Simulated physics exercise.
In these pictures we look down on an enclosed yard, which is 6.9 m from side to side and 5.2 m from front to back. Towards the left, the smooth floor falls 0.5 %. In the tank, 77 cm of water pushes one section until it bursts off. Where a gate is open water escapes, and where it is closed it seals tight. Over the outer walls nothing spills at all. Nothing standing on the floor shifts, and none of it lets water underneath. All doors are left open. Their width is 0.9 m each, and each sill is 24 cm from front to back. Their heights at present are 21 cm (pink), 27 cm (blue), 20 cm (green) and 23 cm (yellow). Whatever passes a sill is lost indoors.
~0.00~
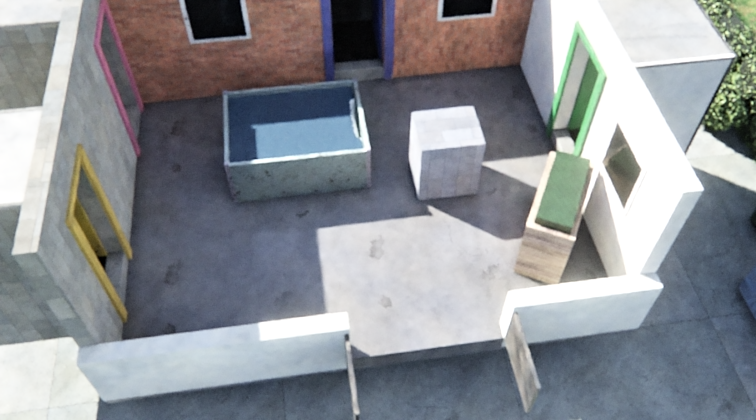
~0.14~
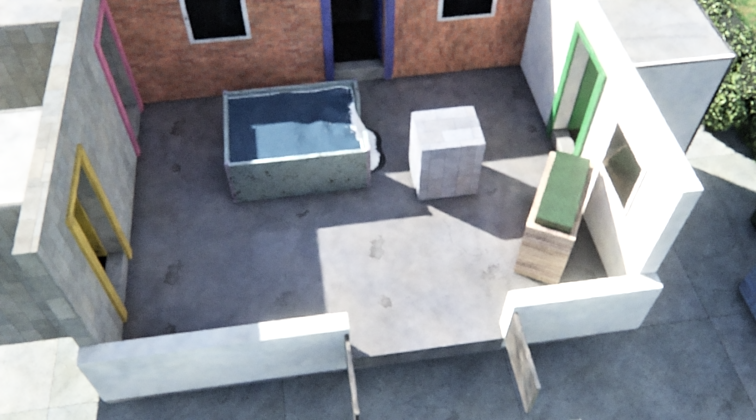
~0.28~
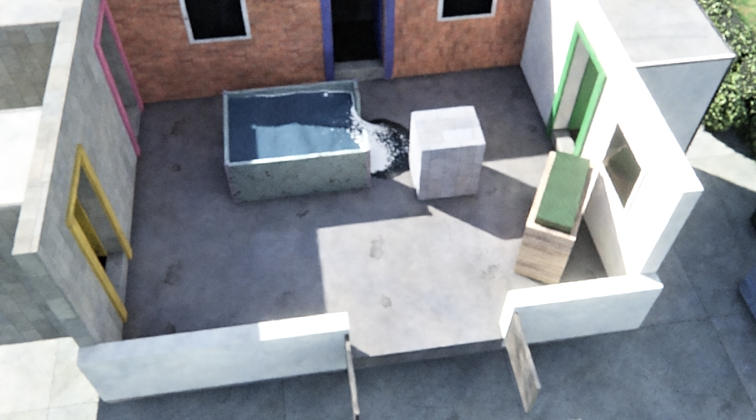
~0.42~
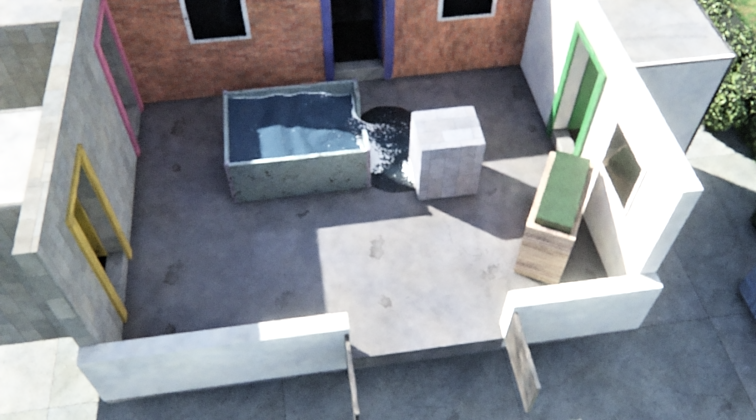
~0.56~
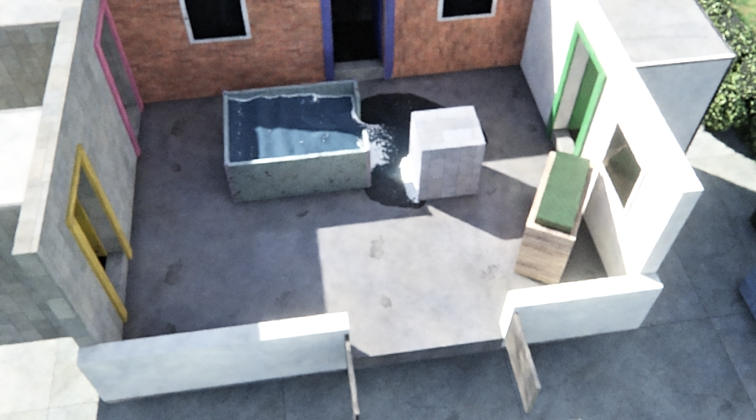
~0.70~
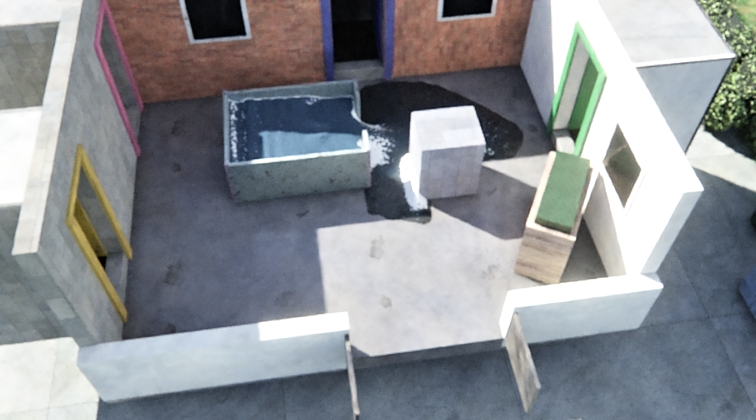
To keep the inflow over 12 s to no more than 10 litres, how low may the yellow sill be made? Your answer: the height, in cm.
No lower than about 6.5 cm.
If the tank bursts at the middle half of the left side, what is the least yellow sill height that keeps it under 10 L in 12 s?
Minimum height: Approx. 8.0 cm.
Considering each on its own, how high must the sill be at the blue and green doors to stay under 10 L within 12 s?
About 6.5 cm at blue and 23 cm at green.
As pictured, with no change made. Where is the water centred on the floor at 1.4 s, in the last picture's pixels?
(348, 151) or so.
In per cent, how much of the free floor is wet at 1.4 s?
I'd estimate about 30 percent.
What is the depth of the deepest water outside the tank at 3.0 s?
28 cm.
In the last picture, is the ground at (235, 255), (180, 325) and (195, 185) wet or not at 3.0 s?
One by one: Clear, clear, clear.
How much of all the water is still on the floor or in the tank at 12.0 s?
Remaining share: Around 84 %.
After 1.4 s water covers 30 % of the floor, deepest (40 cm) near (368, 152); it has not reached the yellow door.
After 3.0 s water covers 45 % of the floor, deepest (28 cm) near (512, 128); it has not reached the yellow door.
After 12.0 s water covers 95 % of the floor, deepest (12 cm) near (141, 116); 9 cm at the yellow door, 0 litres in over its 23 cm sill.
At the yellow door as built, the water arrived by 6.1 s and peaked near 9 cm at 9.6 s.
Run again over the same 12 s with other heights there, 23 litres in over 5 cm, 5 litres over 7 cm. The limit of 10 litres is kept from about 6.5 cm up.
